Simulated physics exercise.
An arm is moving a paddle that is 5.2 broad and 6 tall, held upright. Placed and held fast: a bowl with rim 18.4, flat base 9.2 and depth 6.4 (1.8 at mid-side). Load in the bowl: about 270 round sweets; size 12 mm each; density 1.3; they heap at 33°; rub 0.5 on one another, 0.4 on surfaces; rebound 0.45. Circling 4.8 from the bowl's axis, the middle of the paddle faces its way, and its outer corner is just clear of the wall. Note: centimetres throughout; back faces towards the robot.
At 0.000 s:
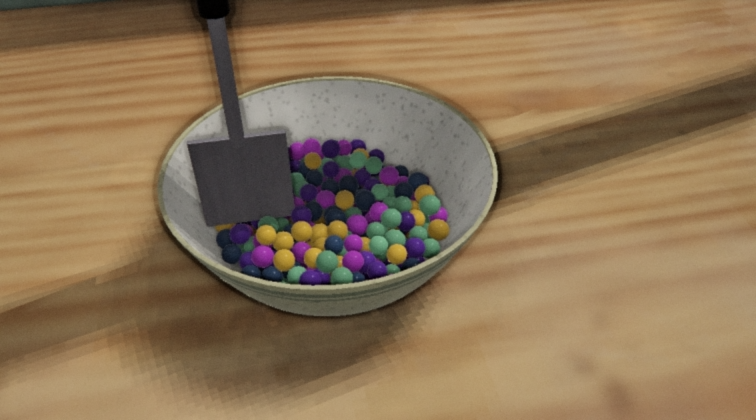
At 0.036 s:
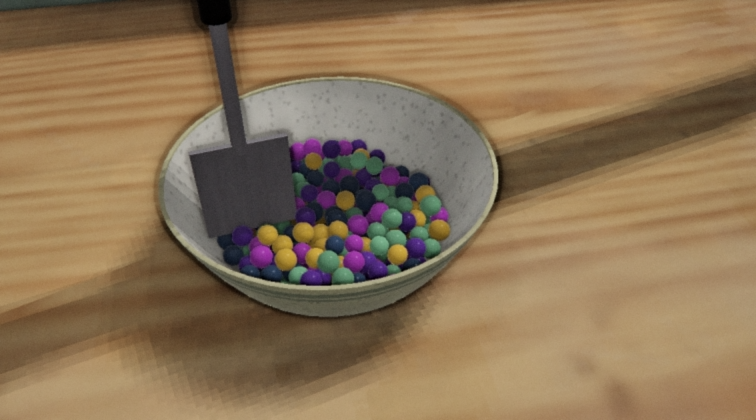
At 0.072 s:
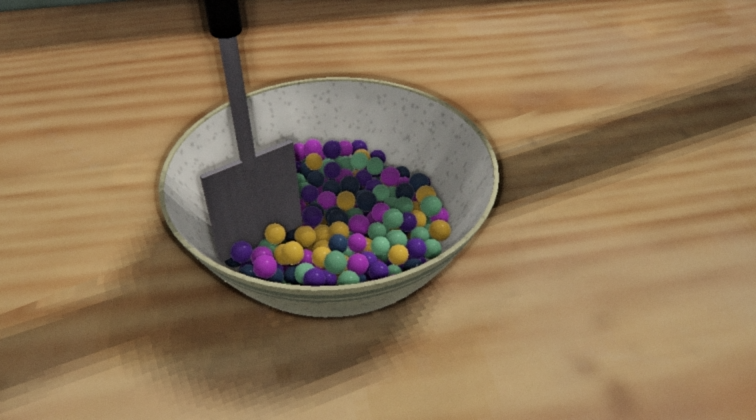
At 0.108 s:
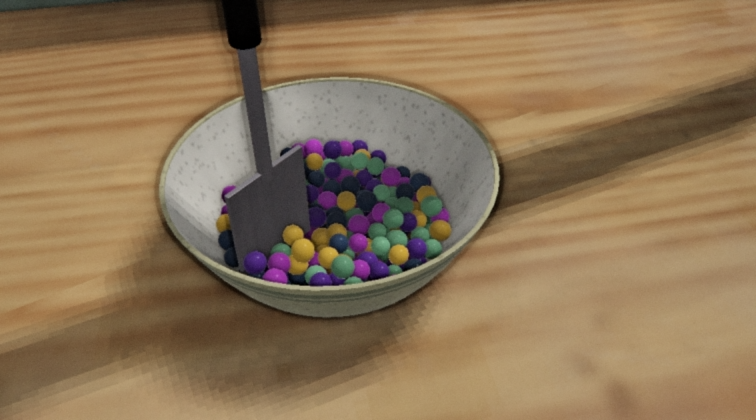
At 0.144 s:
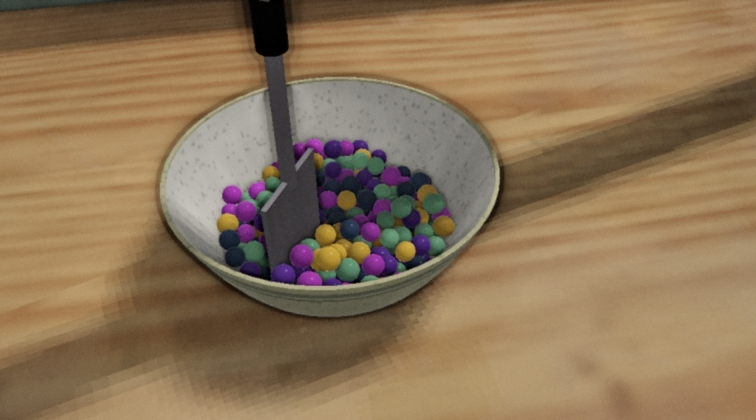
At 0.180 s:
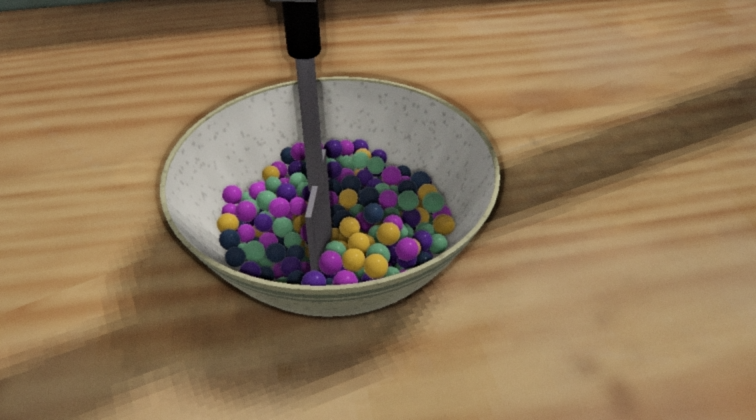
A flat metal paddle with a black handle pushed through colorful round sweets in a speckled bowl, moving from the left toward the middle and turning until its blade was nearly edge-on.
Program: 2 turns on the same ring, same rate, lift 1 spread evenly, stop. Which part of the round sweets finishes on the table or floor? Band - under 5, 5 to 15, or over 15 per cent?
Band: 5 to 15 per cent.
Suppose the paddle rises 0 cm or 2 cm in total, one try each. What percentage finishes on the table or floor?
Close to 15 percent and close to 5 percent.
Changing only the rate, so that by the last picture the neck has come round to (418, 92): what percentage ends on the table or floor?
About 25 per cent.
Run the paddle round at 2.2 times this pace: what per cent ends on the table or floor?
It would come to around 25 percent.
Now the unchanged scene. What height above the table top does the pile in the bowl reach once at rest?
5.0 cm, roughly.
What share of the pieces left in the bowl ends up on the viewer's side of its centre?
Estimate: Some 50 %.
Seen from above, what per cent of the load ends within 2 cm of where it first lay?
Result: Close to 35 per cent of the load.
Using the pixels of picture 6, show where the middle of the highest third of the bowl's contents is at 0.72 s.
About (242, 200) in the last picture.
By 0.72 s, 329° round, highest piece 8 above the table; 261 in the bowl, 3 on the table or floor, 6 in flight or on the tool.
By 1.27 s, 223° round, highest piece 7 above the table; 251 in the bowl, 19 on the table or floor.
By 1.74 s, 0° round, highest piece 5 above the table; 250 in the bowl, 20 on the table or floor.
By 2.44 s, 0° round, highest piece 5 above the table; 250 in the bowl, 20 on the table or floor.
Final count, 250 in the bowl, 20 on the table or floor. That is 7 % on the table or floor.
